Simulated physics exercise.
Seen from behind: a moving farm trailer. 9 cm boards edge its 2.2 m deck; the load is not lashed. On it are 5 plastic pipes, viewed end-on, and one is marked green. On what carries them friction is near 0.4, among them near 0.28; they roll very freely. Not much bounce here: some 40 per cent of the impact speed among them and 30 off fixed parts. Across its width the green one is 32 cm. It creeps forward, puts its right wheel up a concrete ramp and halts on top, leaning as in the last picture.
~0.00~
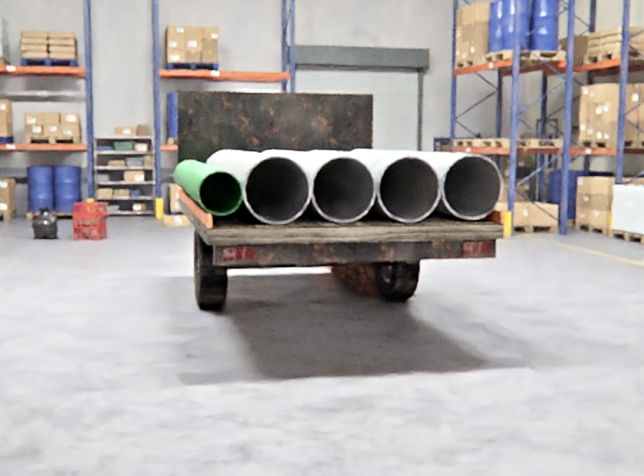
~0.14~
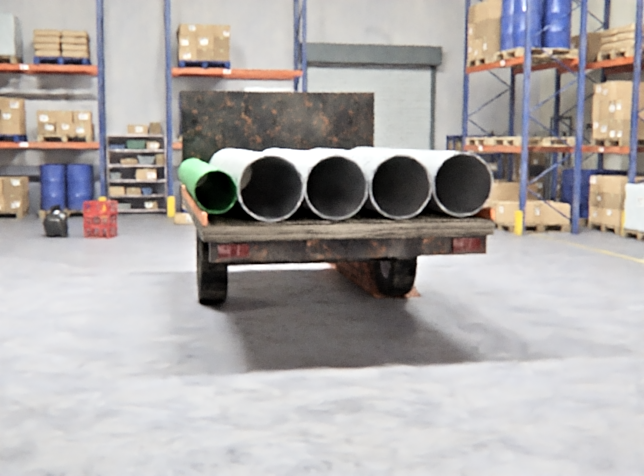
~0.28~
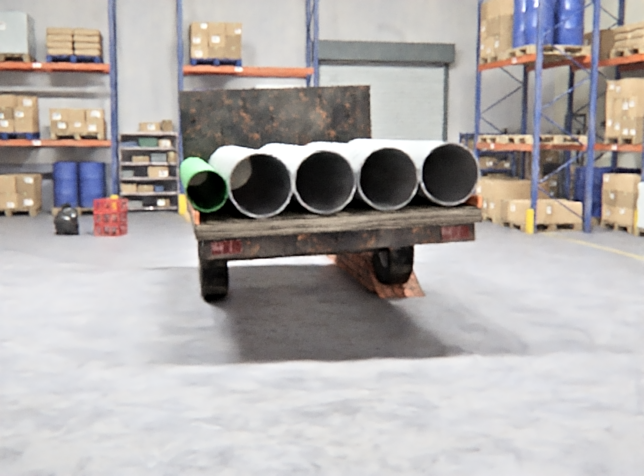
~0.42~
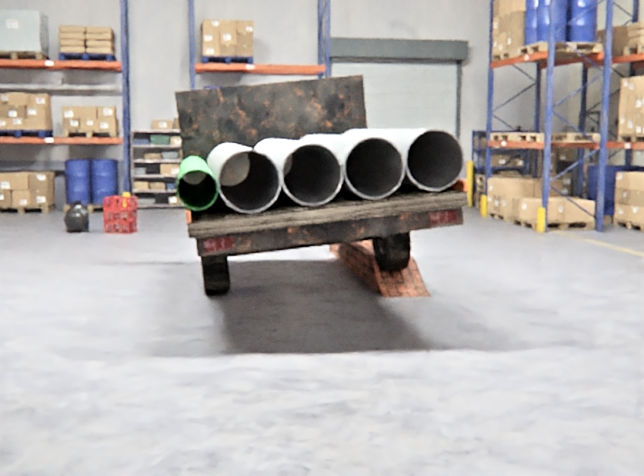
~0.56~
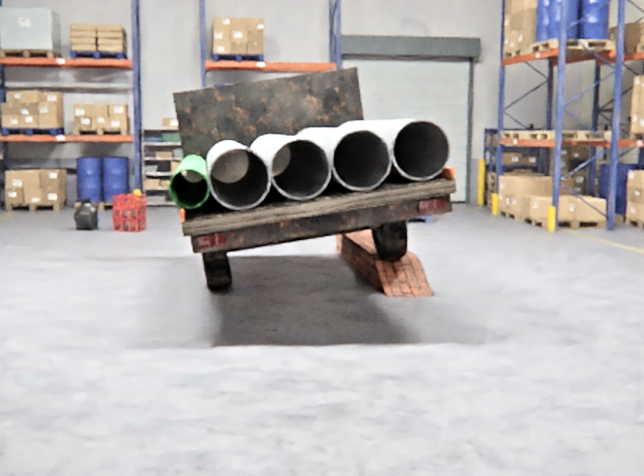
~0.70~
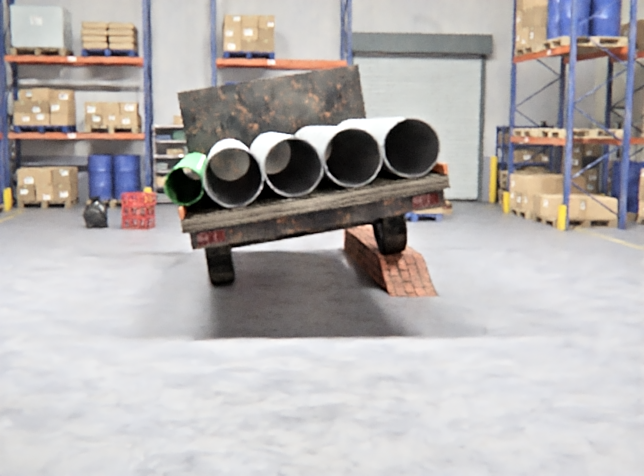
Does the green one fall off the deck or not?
It comes off - the green pipe, that is.
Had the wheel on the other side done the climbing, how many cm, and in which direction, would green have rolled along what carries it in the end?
I'd expect some 0 centimetres to the left.
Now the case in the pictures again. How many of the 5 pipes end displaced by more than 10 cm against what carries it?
5.
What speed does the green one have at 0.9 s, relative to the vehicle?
About 0.4 m/s.
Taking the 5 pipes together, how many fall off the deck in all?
Total: 1.
Then, 0.9 s in, green is on the deck, 5 cm from the left edge, rolling left; 0 of 5 are off.
Then, 1.0 s in, green is dropping off the left side; 1 of 5 is off.
Then, 1.1 s in, green is dropping off the left side; 1 of 5 is off.
Then, 1.2 s in, green is dropping off the left side; 1 of 5 is off.
In the end (3.4 s), green is on the ground to the left; 1 of 5 is off.
